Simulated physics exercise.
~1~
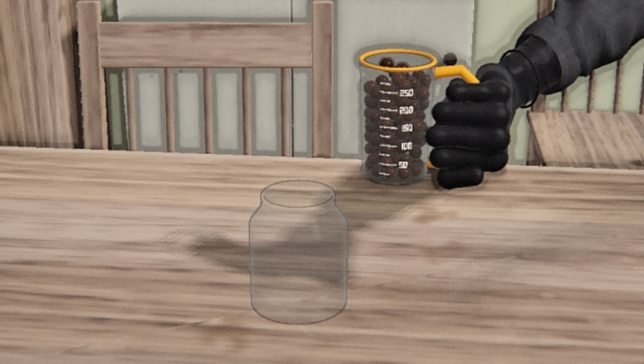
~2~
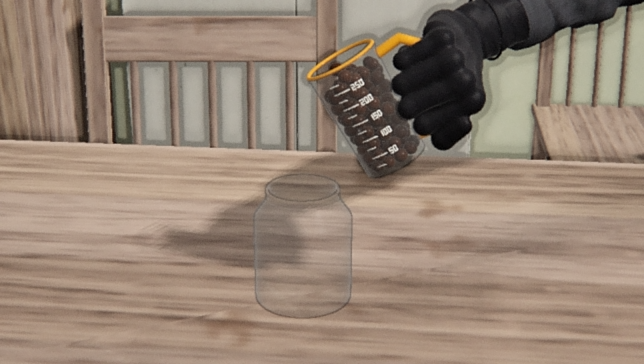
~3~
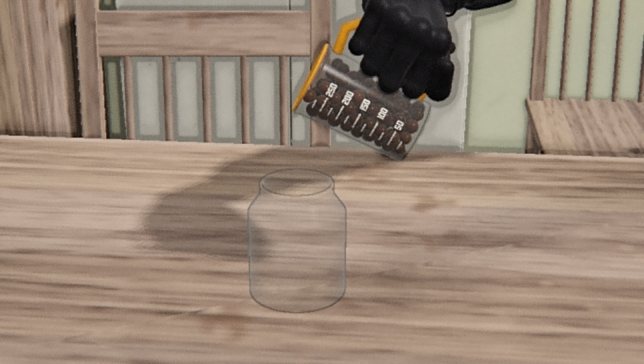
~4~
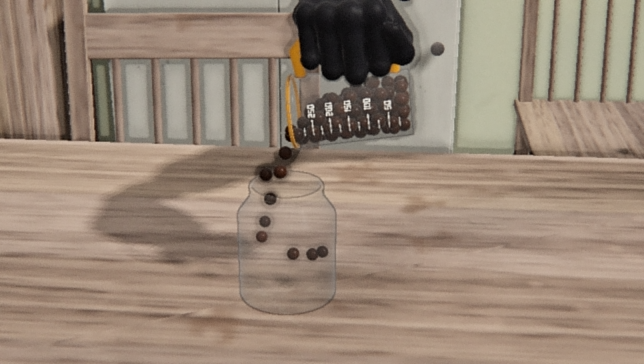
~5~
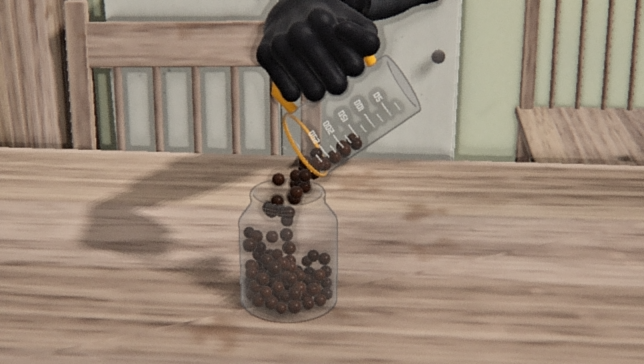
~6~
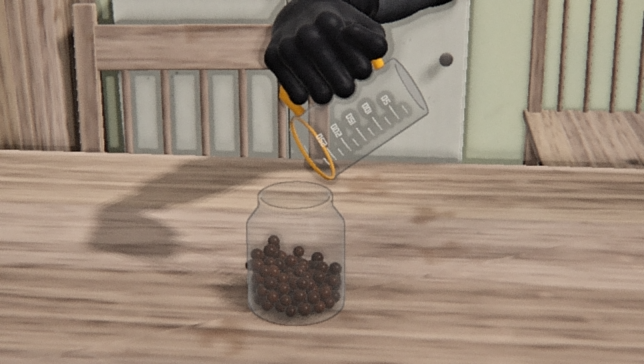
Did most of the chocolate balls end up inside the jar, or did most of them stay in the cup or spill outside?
Most of the chocolate balls ended up inside the jar. The cup was left empty and none lay spilled on the table.
At a wooden table with a chair behind it, a black-gloved hand tipped a clear measuring cup of chocolate balls further and further over a glass jar until they tumbled in, leaving the cup empty and the balls resting in the jar.
